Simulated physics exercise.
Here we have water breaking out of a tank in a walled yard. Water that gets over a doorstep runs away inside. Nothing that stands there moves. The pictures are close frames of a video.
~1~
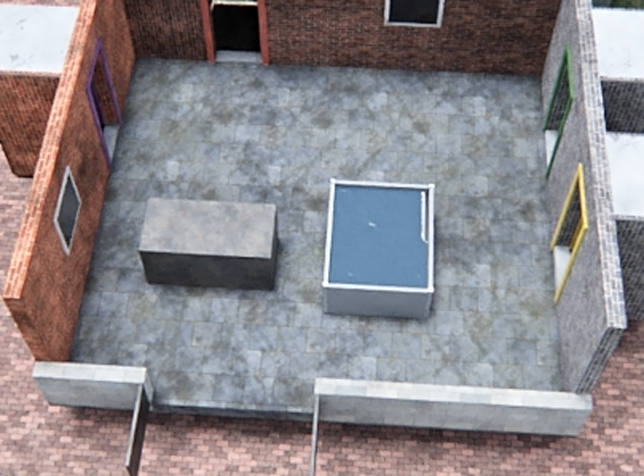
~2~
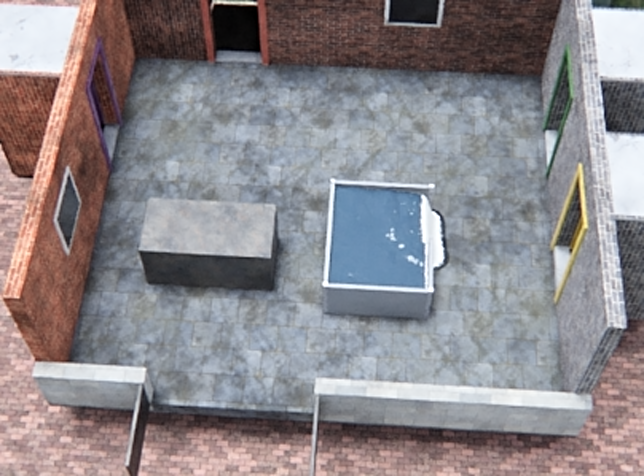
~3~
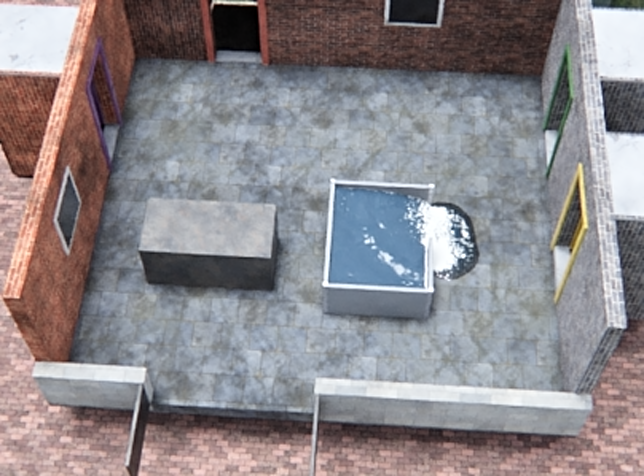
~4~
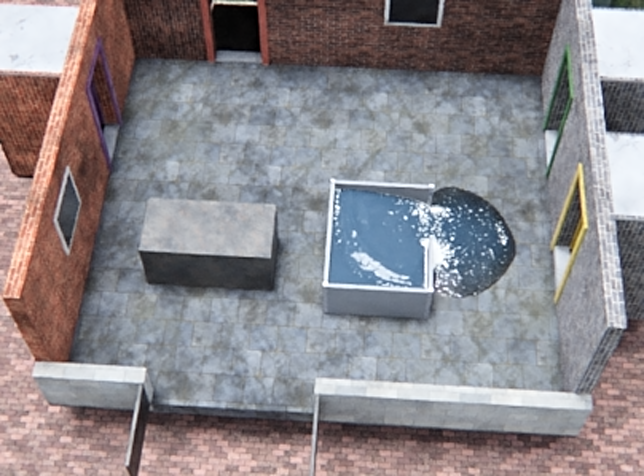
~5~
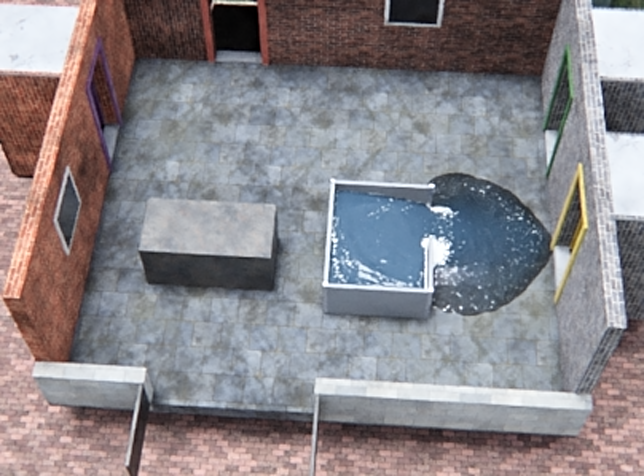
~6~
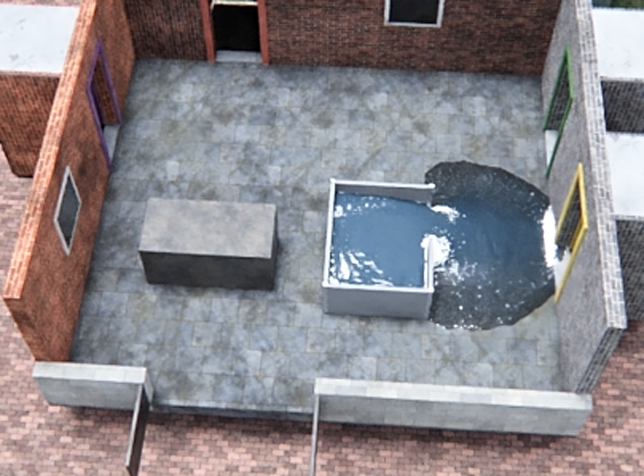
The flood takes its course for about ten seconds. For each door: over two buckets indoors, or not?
In the end: The purple door holds within the limit; the yellow door floods; the green door floods; the red door holds within the limit.
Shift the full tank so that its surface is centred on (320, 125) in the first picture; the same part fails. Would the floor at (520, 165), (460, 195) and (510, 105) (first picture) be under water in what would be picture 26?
As listed: Flooded, awash, under water.
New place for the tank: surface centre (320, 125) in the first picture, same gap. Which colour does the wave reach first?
It is the green door.
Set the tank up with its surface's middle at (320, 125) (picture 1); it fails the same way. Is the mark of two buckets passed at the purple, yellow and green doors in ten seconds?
Then: Purple door stays under, yellow door keeps below it, green door passes that mark.
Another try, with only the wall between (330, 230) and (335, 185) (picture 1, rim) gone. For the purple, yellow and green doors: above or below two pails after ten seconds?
One by one: The purple door floods; the yellow door keeps below it; the green door is under.
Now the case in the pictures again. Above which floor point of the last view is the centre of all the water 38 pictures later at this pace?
I would point to (408, 222).
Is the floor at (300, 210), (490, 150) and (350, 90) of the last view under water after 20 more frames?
As listed: Free of water, flooded, under water.
A moment on, water covers 15 % of the floor; the purple door not reached, the yellow door over two buckets in, the green door under two buckets in, the red door not reached.
Next, water covers 20 % of the floor; the purple door not reached, the yellow door far over two buckets in, the green door over two buckets in, the red door not reached.
Then, water covers 35 % of the floor; the purple door not reached, the yellow door far over two buckets in, the green door over two buckets in, the red door not reached.
Later, water covers 70 % of the floor; the purple door not reached, the yellow door far over two buckets in, the green door far over two buckets in, the red door wet at the sill, nothing in.
In the end, water covers 95 % of the floor; the purple door wet at the sill, nothing in, the yellow door far over two buckets in, the green door far over two buckets in, the red door wet at the sill, nothing in.
